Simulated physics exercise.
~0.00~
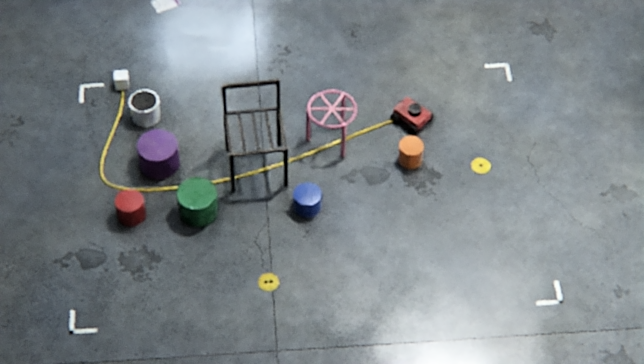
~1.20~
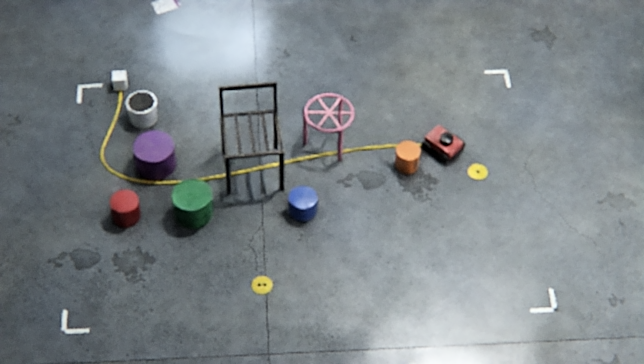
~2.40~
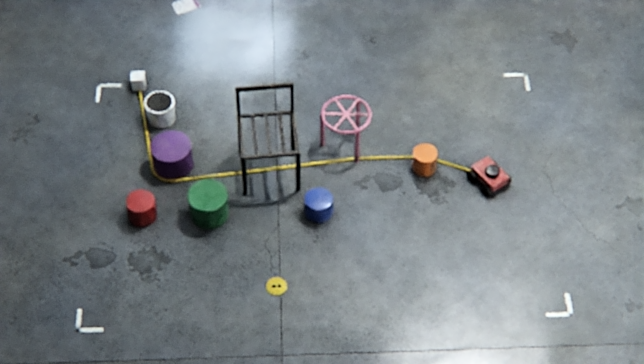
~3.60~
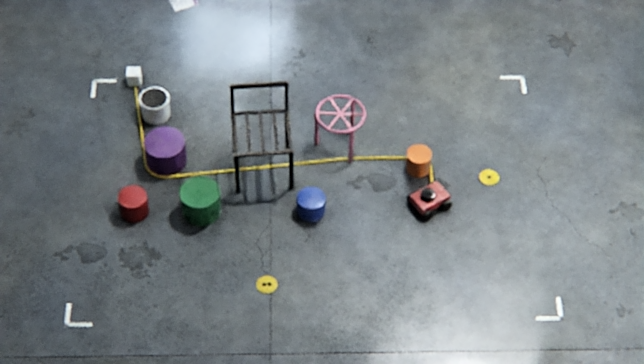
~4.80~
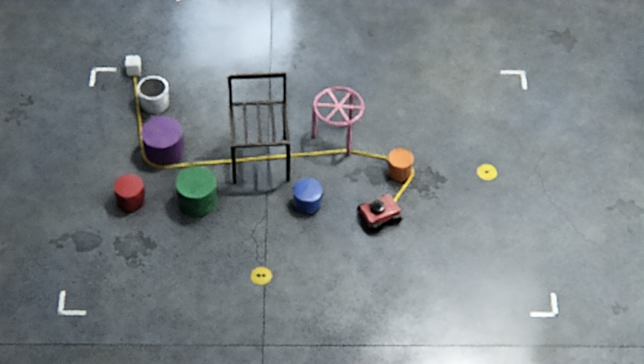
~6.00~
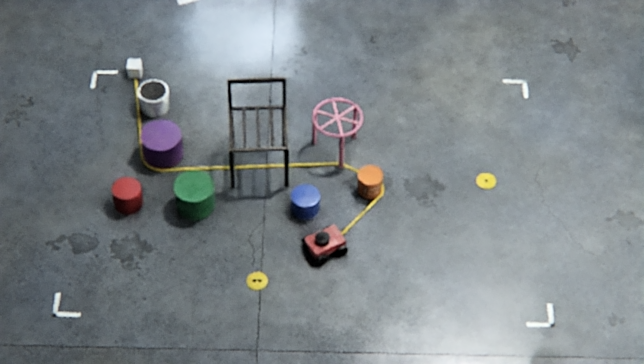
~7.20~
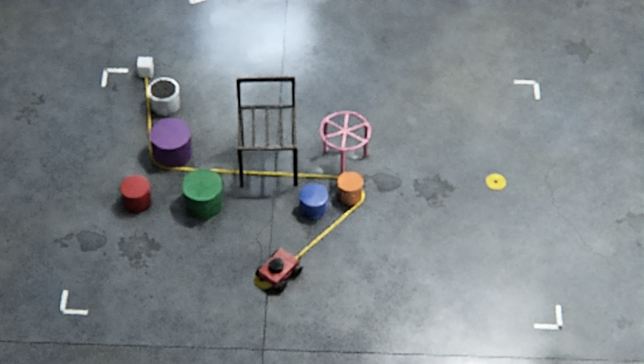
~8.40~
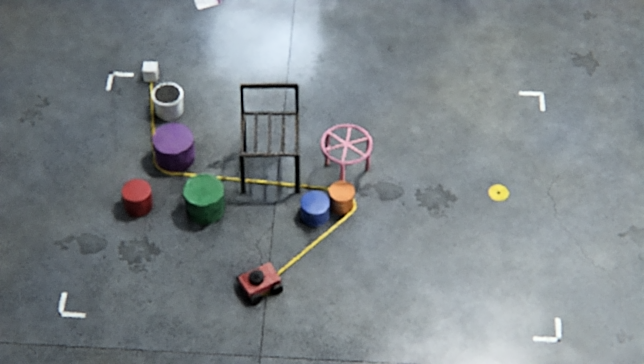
A black chair stands near the middle of a grey workshop floor, seen from high above, with white tape corners around it. Purple, green and red tubs and a white pot sit to its left, with a blue tub, a pink stool and an orange bucket to its right. A small red cart, trailing a yellow lead from a white block at upper left, drives right and down towards a yellow mark. It then turns back left, and the tightening lead drags the orange bucket left towards the blue tub. The pink stool shifts slightly downward, and the cart ends at lower centre, the lead bent around the bucket.
